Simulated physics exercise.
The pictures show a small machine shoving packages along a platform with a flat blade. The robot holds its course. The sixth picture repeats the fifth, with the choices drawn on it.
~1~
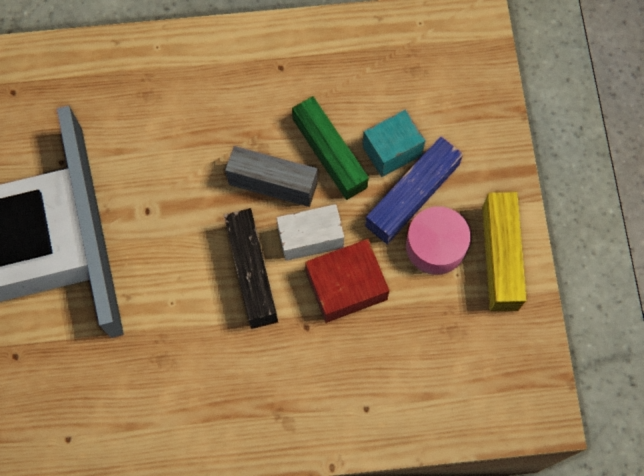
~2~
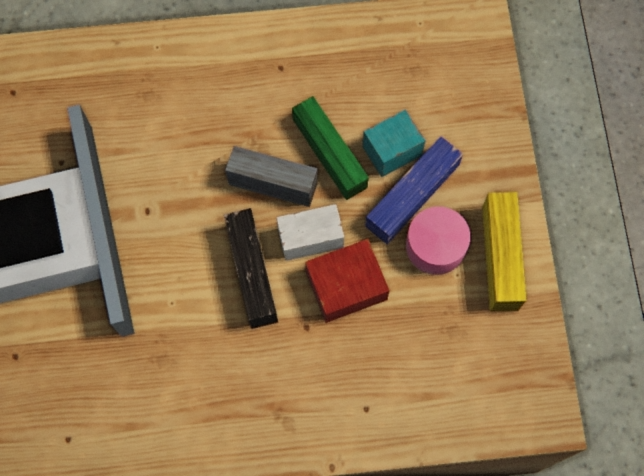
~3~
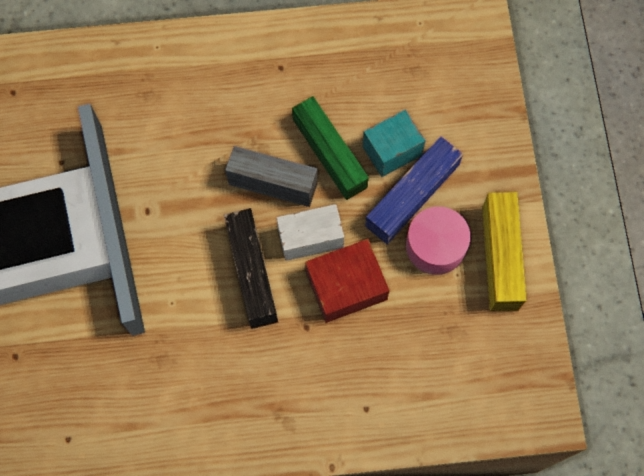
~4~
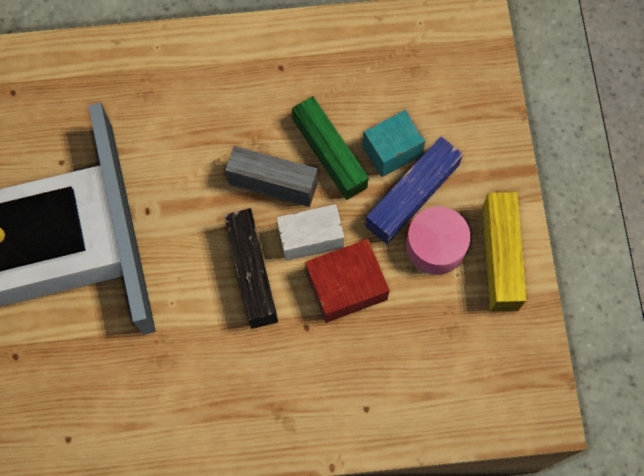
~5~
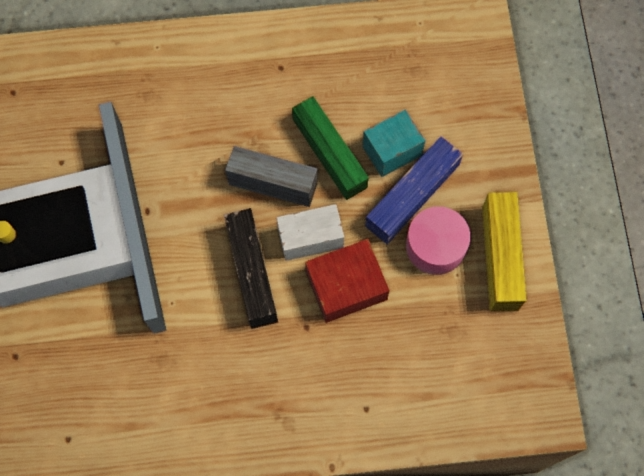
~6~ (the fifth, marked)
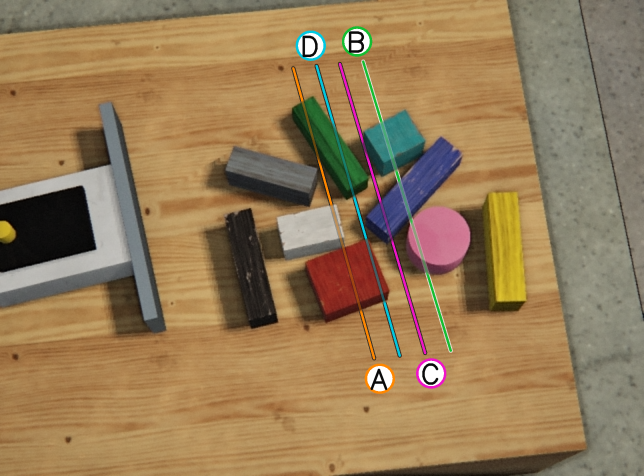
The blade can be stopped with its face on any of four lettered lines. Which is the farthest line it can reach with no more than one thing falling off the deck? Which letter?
Stop at B.
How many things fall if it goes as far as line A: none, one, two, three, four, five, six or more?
By then, none.
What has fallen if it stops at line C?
The yellow stick.
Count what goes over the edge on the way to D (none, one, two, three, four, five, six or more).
By then, none.
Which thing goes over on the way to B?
It is the yellow stick.
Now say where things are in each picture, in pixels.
Turquoise crate (393, 143); black bar (251, 268); white crate (310, 233), in the first picture.
Robot (16, 229); green stick (330, 148), in the second picture.
Robot (27, 228); yellow stick (503, 252), in the third picture.
Robot (38, 227); red crate (347, 281), in the fourth picture.
Robot (49, 226); turquoise crate (393, 143); black bar (251, 268); white crate (310, 233), in the fifth picture.
On the marked copy, A at (332, 207); B at (405, 199); C at (381, 202); D at (356, 204).
Following B. Soon after the start, robot (150, 216); black bar (266, 267); yellow stick (503, 252).
Later, robot (249, 206); yellow stick (518, 254); pink canister (473, 244).
In the end, robot (327, 199); yellow stick over the edge; pink canister (547, 231); one fallen.
As for the rest, A is within the limit but short; C is within the limit but short; D is within the limit but short.
